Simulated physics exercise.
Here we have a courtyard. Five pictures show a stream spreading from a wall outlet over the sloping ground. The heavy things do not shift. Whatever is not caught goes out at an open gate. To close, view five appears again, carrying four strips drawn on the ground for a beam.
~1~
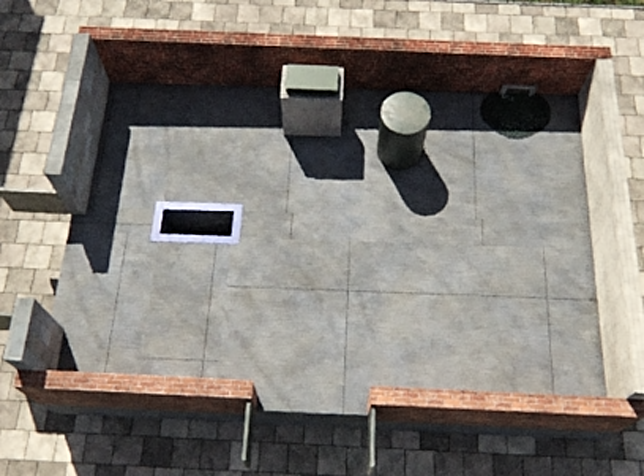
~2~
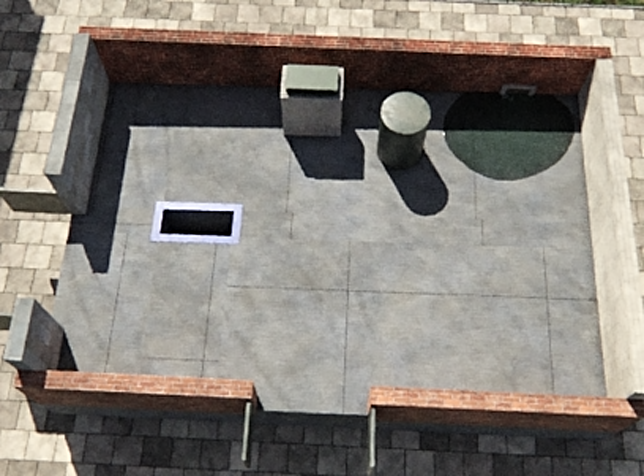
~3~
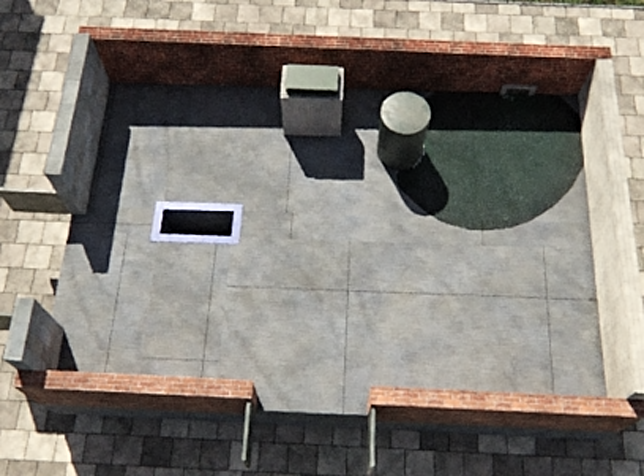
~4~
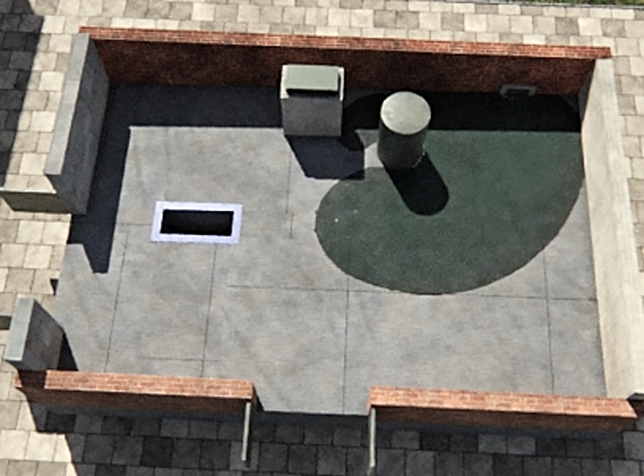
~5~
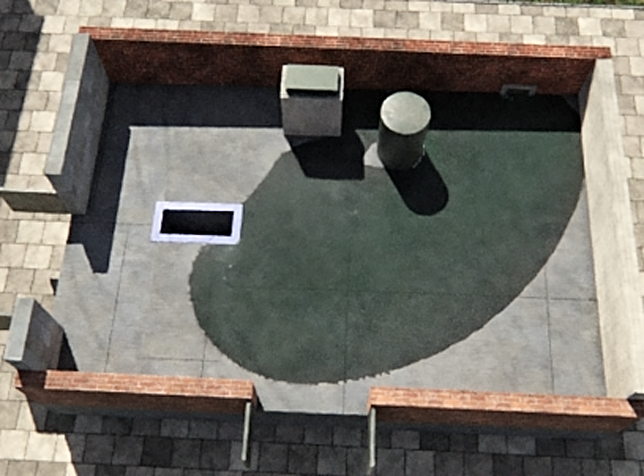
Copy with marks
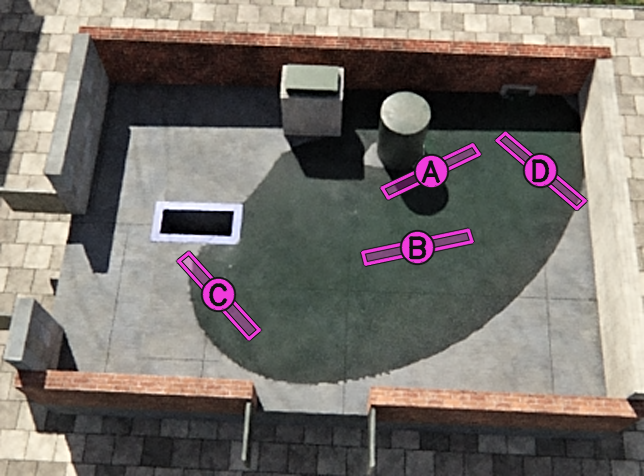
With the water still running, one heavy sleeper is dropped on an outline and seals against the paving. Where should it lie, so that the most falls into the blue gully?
Take C.
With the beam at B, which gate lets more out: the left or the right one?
The left one.
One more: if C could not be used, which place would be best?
Here it is place B.
On the marked copy, A from (385, 192) to (475, 149); B from (364, 258) to (470, 235); C from (183, 257) to (254, 334); D from (501, 136) to (580, 204).
With A, about 14 % of the stream runs into the blue gully, about 86 % out by the gates.
With B, about 26 % of the stream runs into the blue gully, about 74 % out by the gates.
With C, about 43 % of the stream runs into the blue gully, about 56 % out by the gates.
With D, about 18 % of the stream runs into the blue gully, about 82 % out by the gates.
